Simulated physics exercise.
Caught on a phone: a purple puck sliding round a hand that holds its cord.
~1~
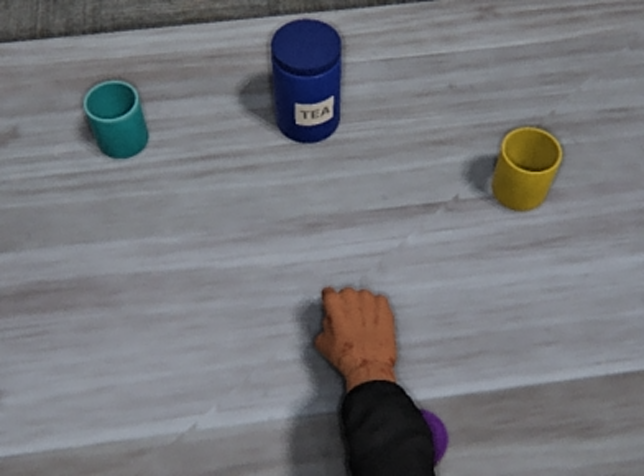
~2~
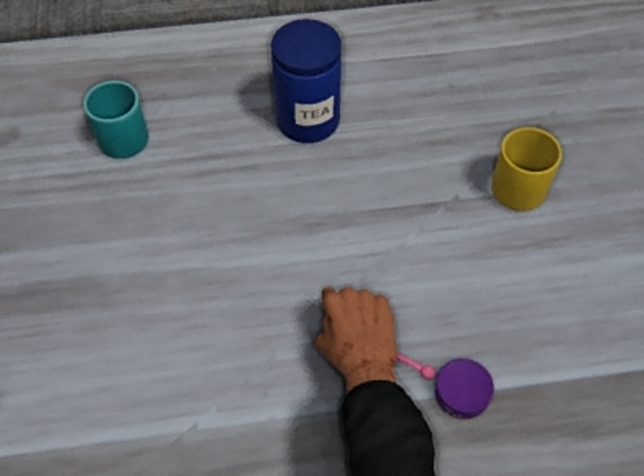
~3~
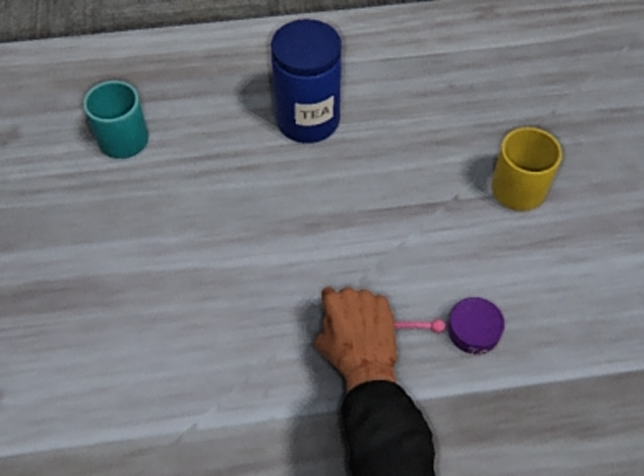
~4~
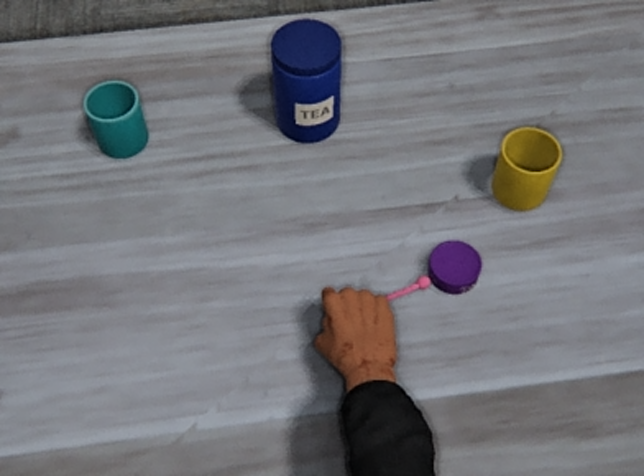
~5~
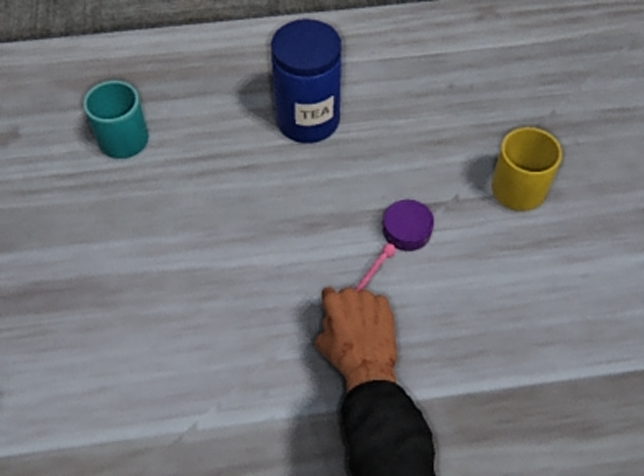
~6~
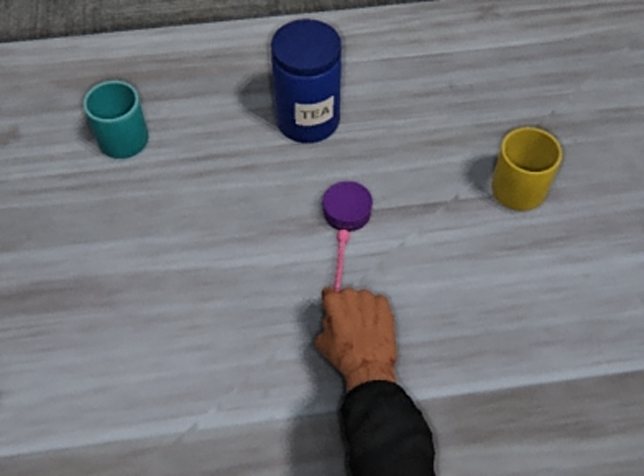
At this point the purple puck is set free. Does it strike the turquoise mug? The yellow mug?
The turquoise mug stays untouched; the yellow mug remains clear.
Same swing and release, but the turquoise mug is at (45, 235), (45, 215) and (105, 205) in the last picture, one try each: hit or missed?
First try: It is bumped; second try: It is struck; third try: It takes a knock.
Then, 0.08 s past the final frame, puck near (223, 211).
Then, 0.20 s past the final frame, puck near (55, 217).
When it is over, puck off the table. The turquoise mug remains clear and the yellow mug escapes it.
